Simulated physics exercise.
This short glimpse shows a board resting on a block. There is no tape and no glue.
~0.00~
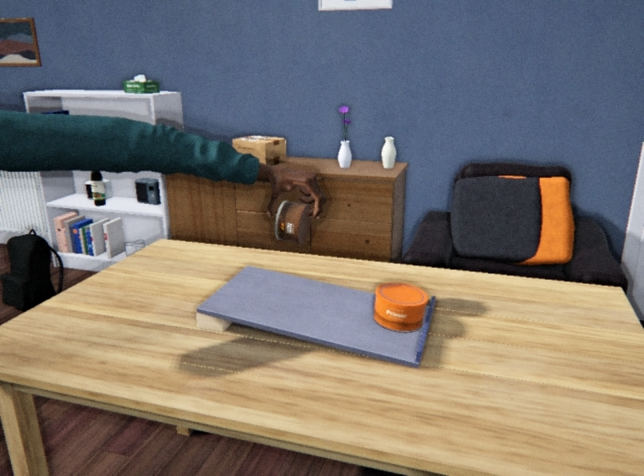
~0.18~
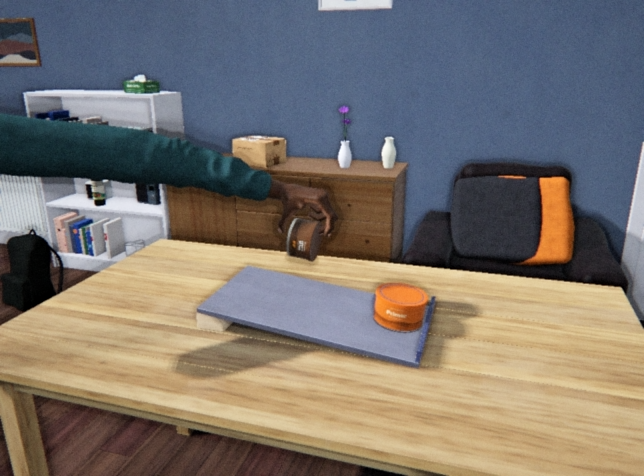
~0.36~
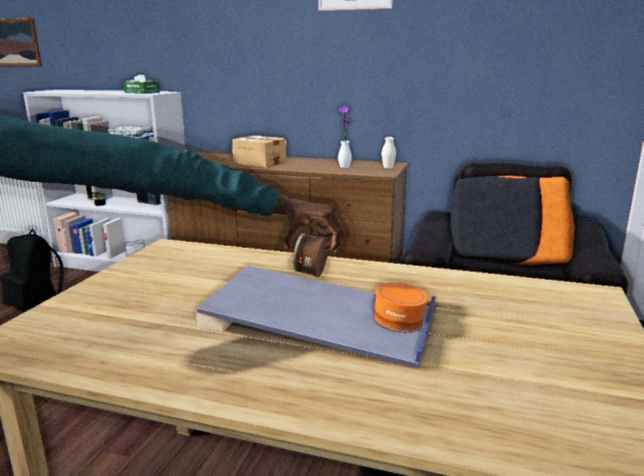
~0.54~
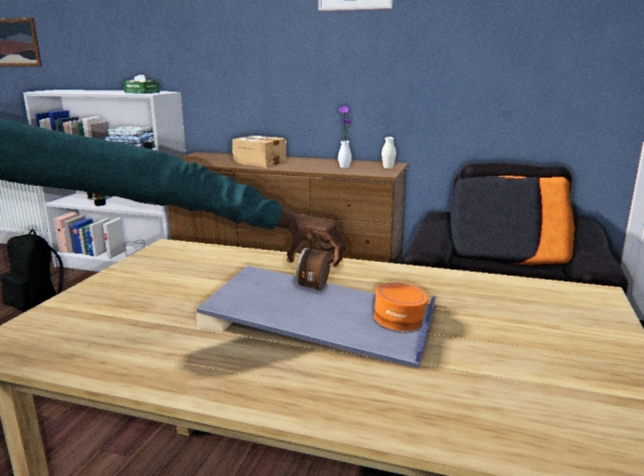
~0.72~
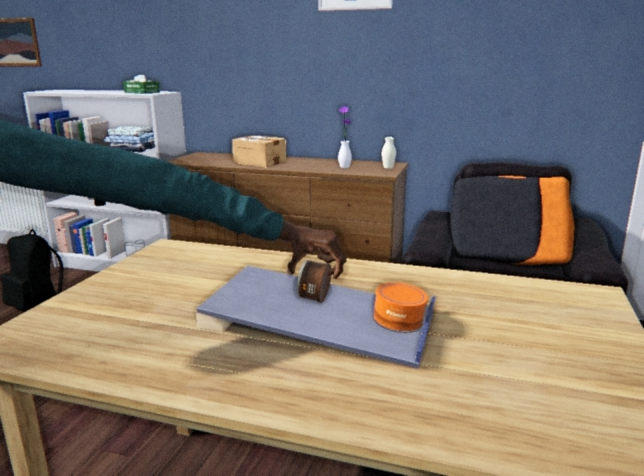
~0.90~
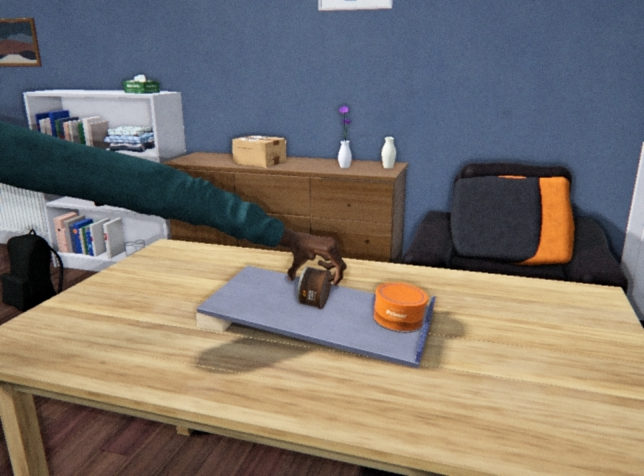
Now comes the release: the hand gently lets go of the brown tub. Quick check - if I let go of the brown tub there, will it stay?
Sits tight.
After 1.10 s, nothing has stirred.
After 1.40 s, brown tub resting near (315, 287).
At rest (1.9 s), both in place. Seen from the same camera at the end, brown tub near (315, 287). The brown tub stays where it is put.
